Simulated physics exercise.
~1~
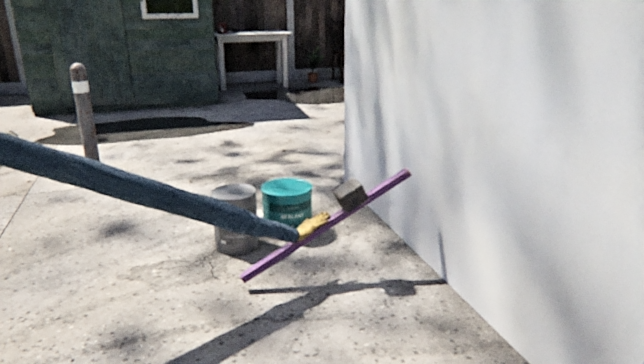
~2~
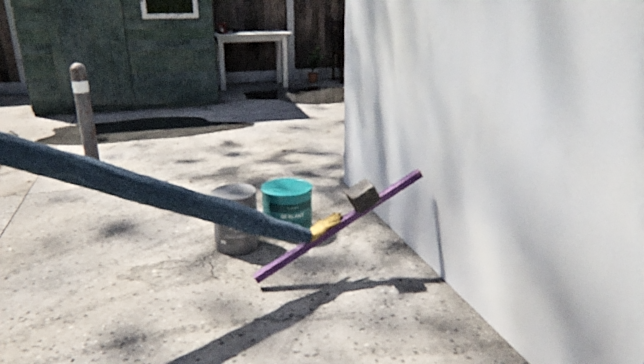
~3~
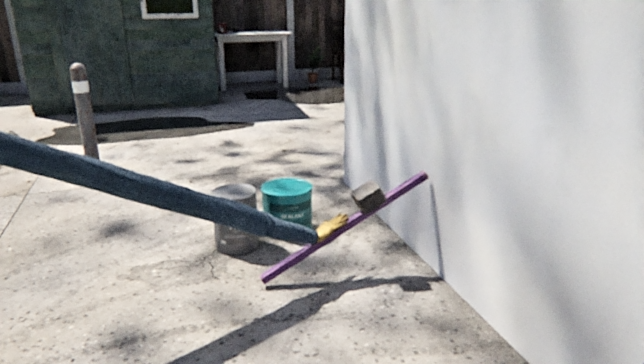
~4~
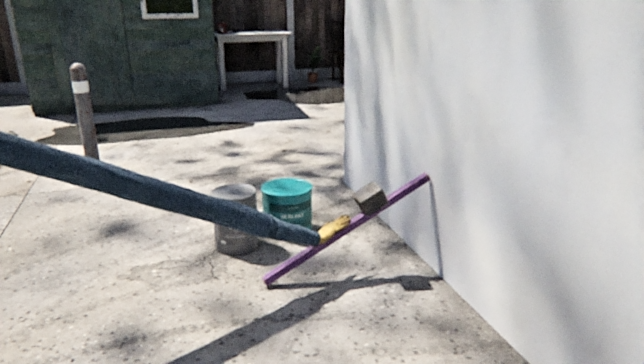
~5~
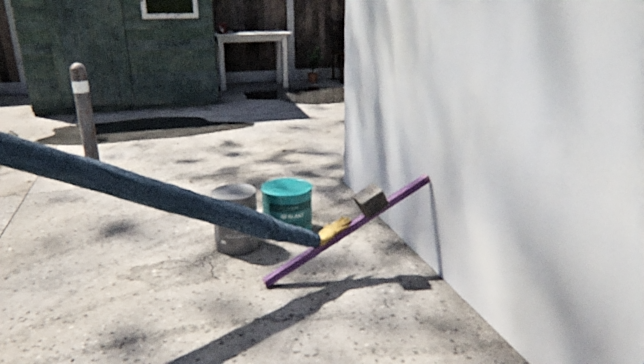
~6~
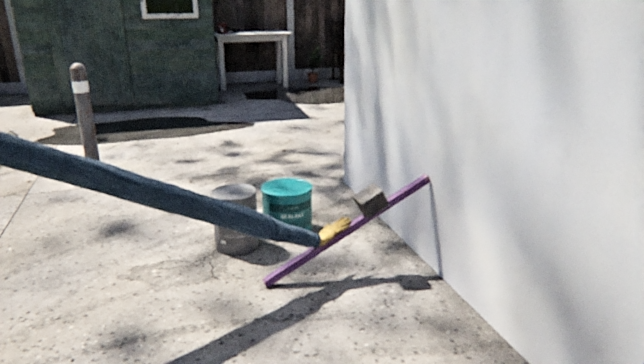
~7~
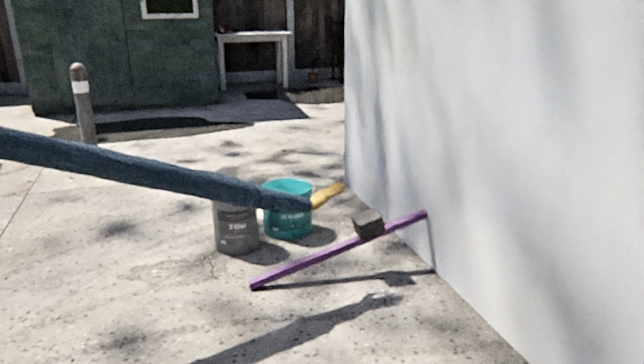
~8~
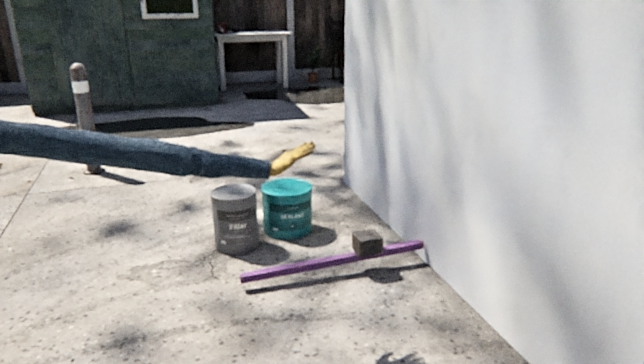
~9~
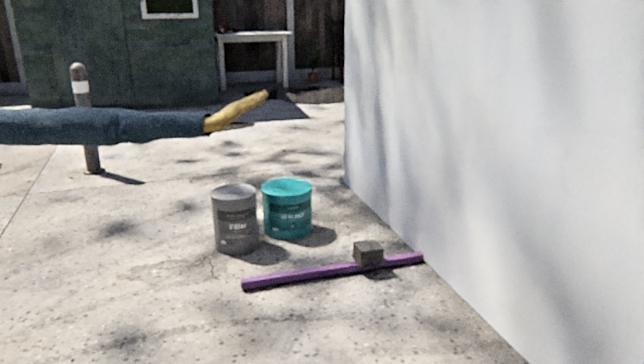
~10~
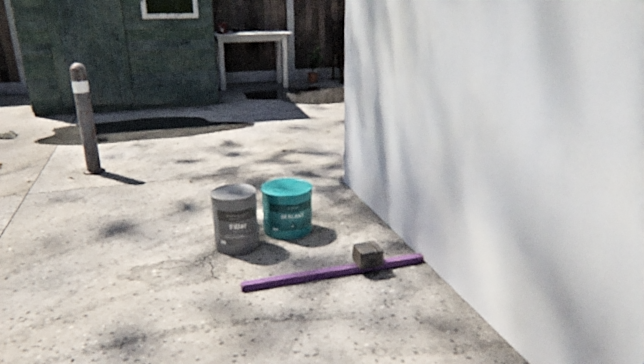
A purple pole with a small dark block resting on it is held at a slant by a blue-sleeved arm with a yellowish hand, on a sunlit concrete patio seen by a still camera from slightly above. A grey pail and a turquoise pail stand behind it, and a pale wall rises on the right. The hand moves the pole right until its upper end meets the wall, then holds it there. The hand lets go and draws back to the left, and the pole slips down the wall. It ends flat on the ground with the block still by it, the pails unmoved.
